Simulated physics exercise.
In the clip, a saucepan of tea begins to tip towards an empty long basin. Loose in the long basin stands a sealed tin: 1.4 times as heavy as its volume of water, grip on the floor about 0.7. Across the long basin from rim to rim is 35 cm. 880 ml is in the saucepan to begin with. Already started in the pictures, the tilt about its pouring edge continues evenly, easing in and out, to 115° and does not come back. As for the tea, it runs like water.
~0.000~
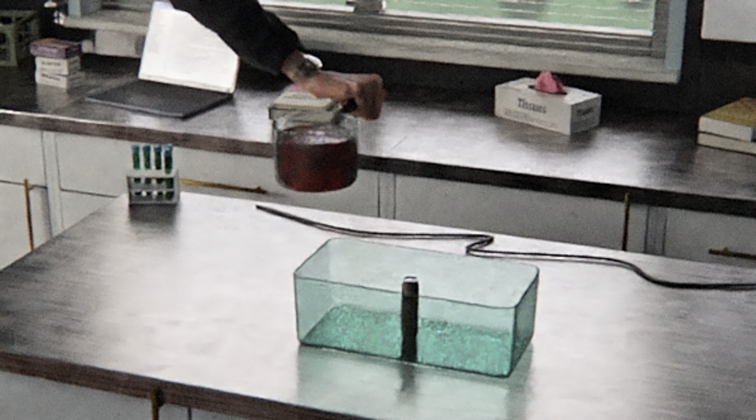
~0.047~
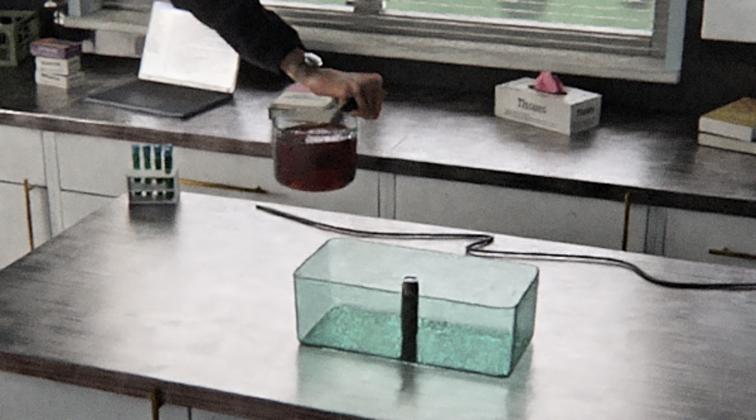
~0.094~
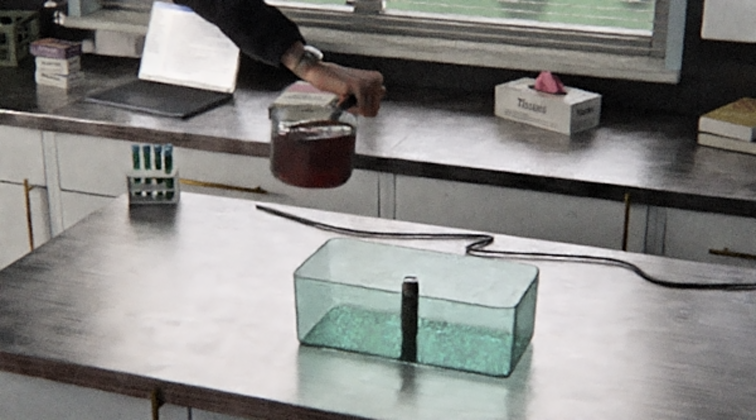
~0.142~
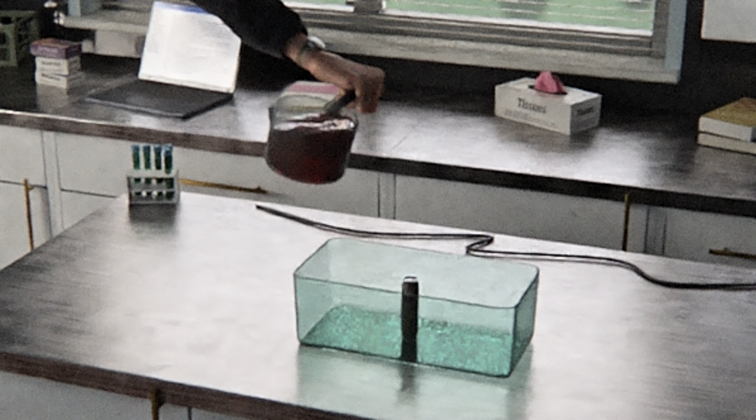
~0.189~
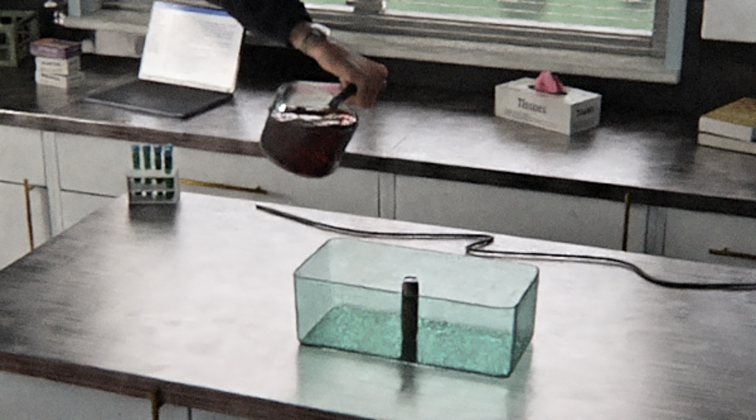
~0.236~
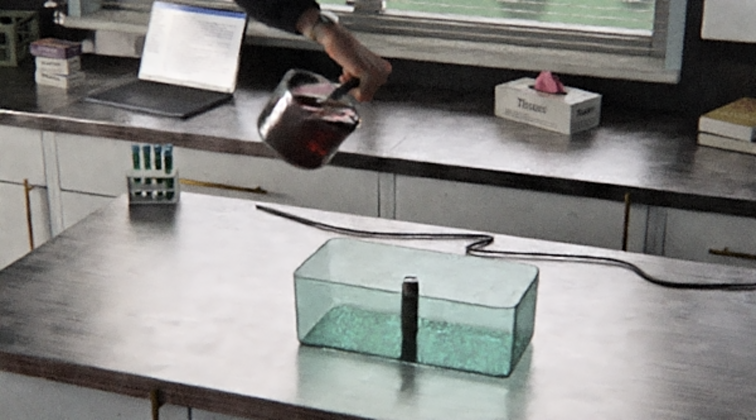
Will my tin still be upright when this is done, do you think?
It ends up tipped.
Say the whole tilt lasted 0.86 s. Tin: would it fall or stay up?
Then the tin does not tip.
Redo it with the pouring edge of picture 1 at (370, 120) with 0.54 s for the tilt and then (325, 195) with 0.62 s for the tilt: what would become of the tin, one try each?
First it goes over; then it topples.
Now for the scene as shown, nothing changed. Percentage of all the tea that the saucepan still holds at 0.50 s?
Around 50 in a hundred.
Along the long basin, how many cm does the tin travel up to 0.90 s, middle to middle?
Near 2 cm of travel.
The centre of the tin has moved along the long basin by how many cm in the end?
7.0 cm.
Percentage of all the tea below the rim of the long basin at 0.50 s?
Roughly 2 percent of it.
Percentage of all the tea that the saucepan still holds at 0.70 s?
Close to 3 percent of the total.
Then, 0.50 s in, the tilt is 105° and 49 per cent is still to pour; the tin stands where it began.
Then, 0.70 s in, the tilt is 115° and 3 per cent is still to pour; the tin stands where it began.
Then, 0.90 s in, the tilt is 115° and 0 per cent is still to pour; the tin leans 13°.
Then, 1.12 s in, the tilt is 115° and 0 per cent is still to pour; the tin lies on its side.
Finally, the tin lies on its side.
